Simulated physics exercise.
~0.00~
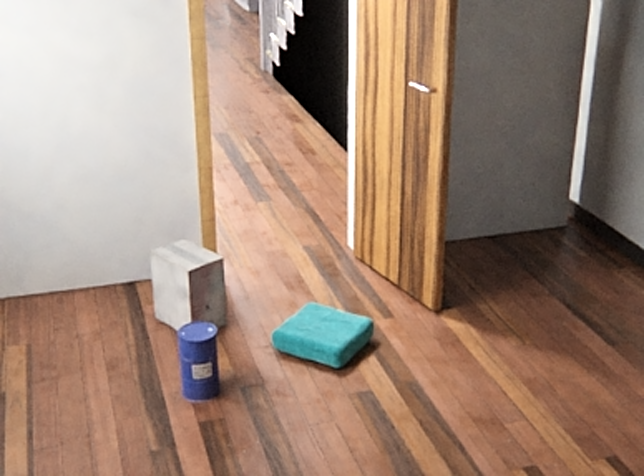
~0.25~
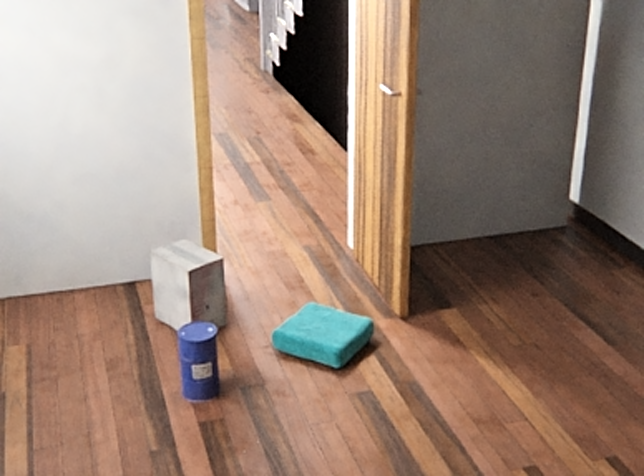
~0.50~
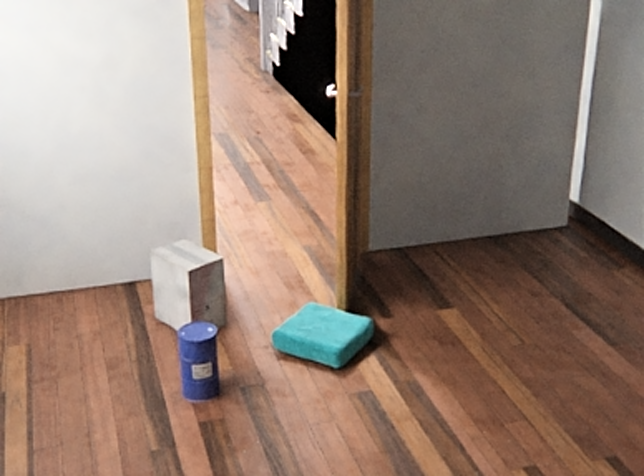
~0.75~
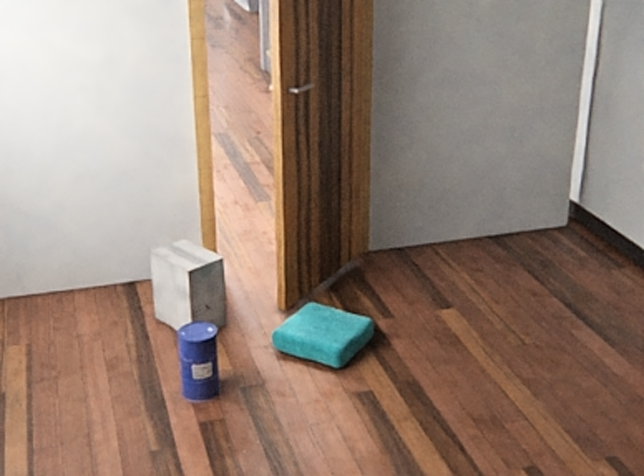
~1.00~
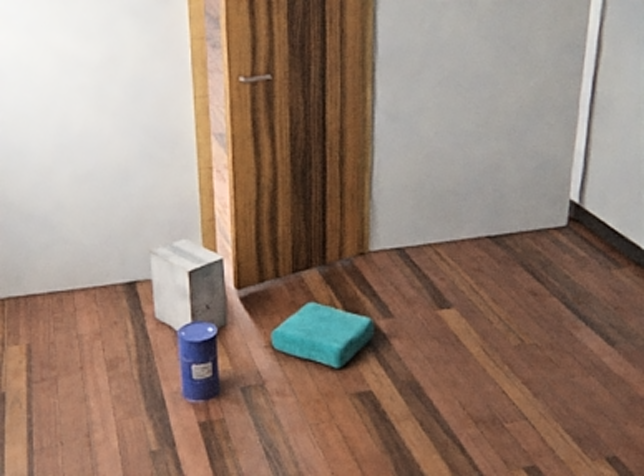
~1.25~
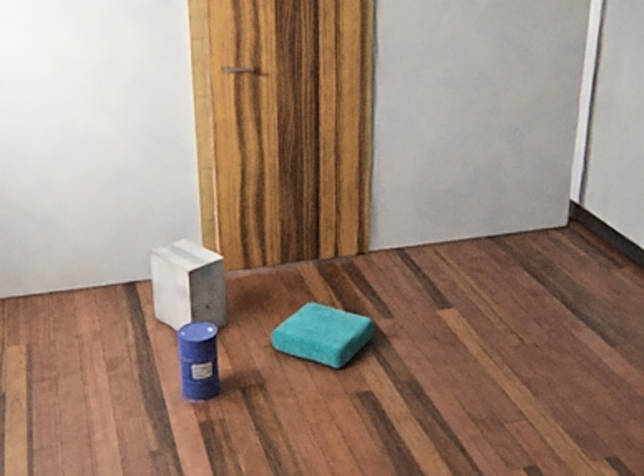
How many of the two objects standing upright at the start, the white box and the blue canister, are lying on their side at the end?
None of them are; the white box and the blue canister both still stand upright once the door is closed.
